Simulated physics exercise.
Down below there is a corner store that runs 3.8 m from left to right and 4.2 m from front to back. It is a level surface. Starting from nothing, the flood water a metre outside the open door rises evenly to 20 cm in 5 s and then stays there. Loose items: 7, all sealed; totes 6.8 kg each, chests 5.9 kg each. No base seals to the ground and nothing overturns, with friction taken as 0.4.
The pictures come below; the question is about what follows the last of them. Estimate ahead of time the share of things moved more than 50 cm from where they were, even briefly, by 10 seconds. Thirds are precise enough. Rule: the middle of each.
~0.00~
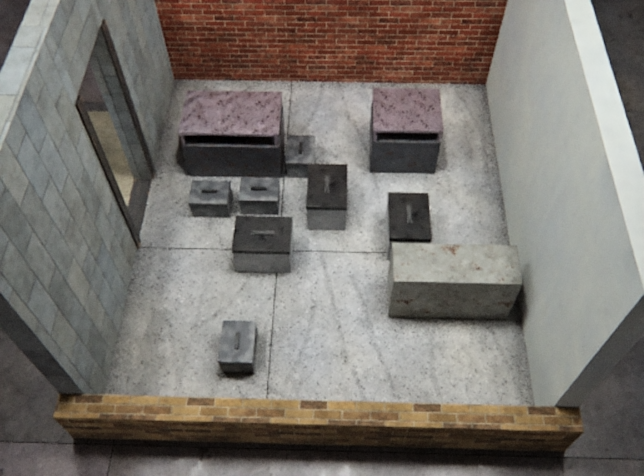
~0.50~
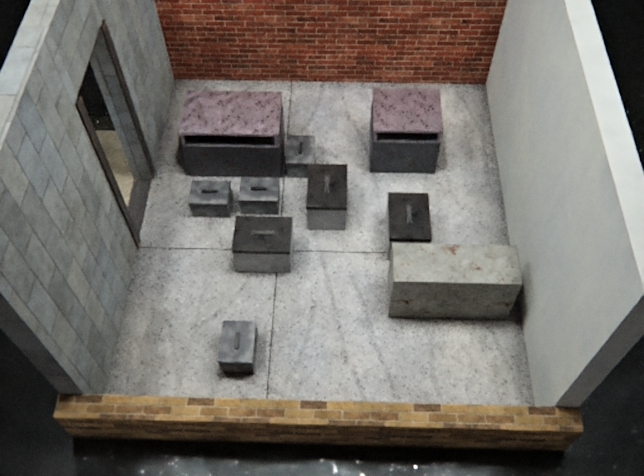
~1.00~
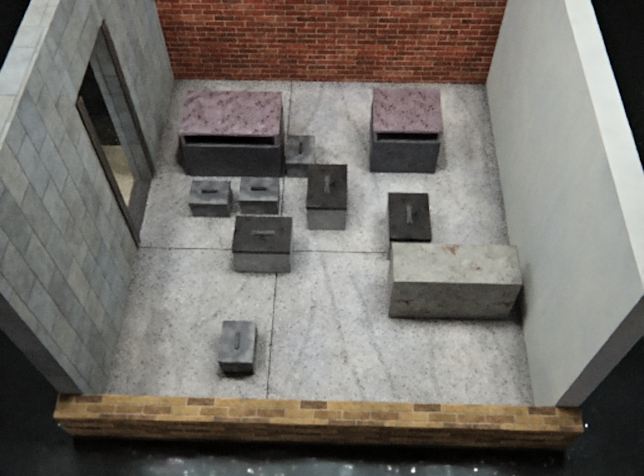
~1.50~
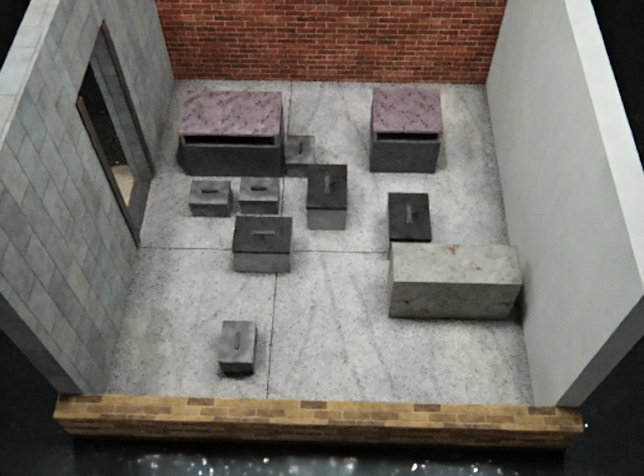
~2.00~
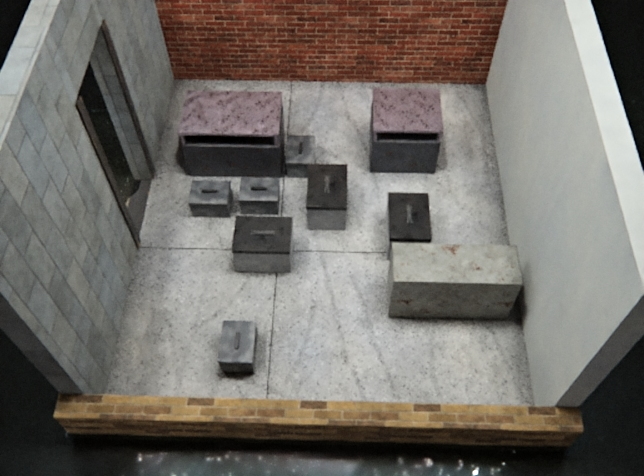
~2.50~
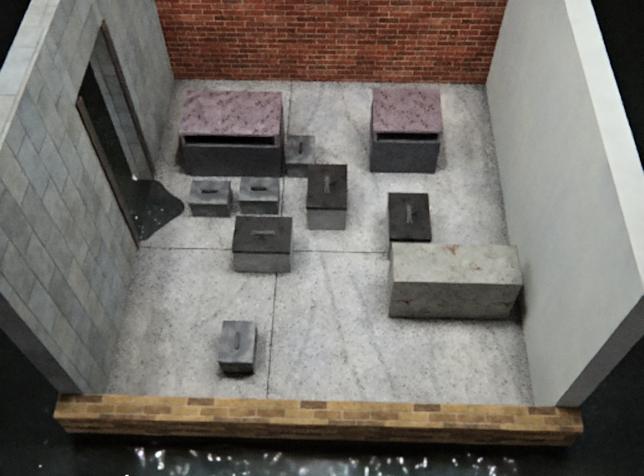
A two-thirds majority or more.
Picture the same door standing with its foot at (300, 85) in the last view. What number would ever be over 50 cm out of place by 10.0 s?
The answer would then be 3.
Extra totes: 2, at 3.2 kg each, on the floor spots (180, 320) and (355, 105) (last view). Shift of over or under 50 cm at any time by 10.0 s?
Note: Item 1 below threshold; item 2 below threshold.
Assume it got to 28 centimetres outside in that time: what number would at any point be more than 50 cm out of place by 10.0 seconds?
That would make 5 of them.
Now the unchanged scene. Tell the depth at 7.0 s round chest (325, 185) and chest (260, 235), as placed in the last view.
Depths: Near 5 cm, then near 5 cm.
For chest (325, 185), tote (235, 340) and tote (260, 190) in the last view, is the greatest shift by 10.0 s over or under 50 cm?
Order as asked - a bigger shift, a smaller shift, a bigger shift.
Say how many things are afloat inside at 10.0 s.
Answer: 4.
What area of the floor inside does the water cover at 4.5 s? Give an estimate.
Near 3.5 m2 in all.
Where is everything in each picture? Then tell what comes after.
The first picture shows a tote at (301, 149), on the bottom; a tote at (259, 189) rests on the ground; 0.0 m2 under water; 0 of 7 have shifted.
The second picture shows a tote at (301, 149), on the bottom; a tote at (259, 189), on the bottom; water covers 0.0 m2; 0 of 7 have shifted.
The third picture shows a tote at (301, 149), on the bottom; a tote at (259, 189), on the bottom; water covers 0.0 m2; 0 of 7 have shifted.
The fourth picture shows a tote at (301, 149) rests on the ground; a tote at (259, 189) rests on the ground; water covers 0.0 m2; 0 of 7 have shifted.
The fifth picture shows a tote at (301, 149), on the bottom; a tote at (259, 189) rests on the ground; 0.0 m2 under water; 0 of 7 have shifted.
The sixth picture shows a tote at (301, 149) rests on the ground; a tote at (259, 189), on the bottom; 0.1 m2 under water; 0 of 7 have shifted.
After 3.5 s 0 of 7 are over 50 cm from their spots; 0 afloat.
After 4.5 s 0 of 7 are over 50 cm from their spots; 0 afloat.
After 7.0 s 5 of 7 are over 50 cm from their spots; 1 afloat.
After 10.0 s 5 of 7 are over 50 cm from their spots, and 5 have been at some point; 4 afloat.
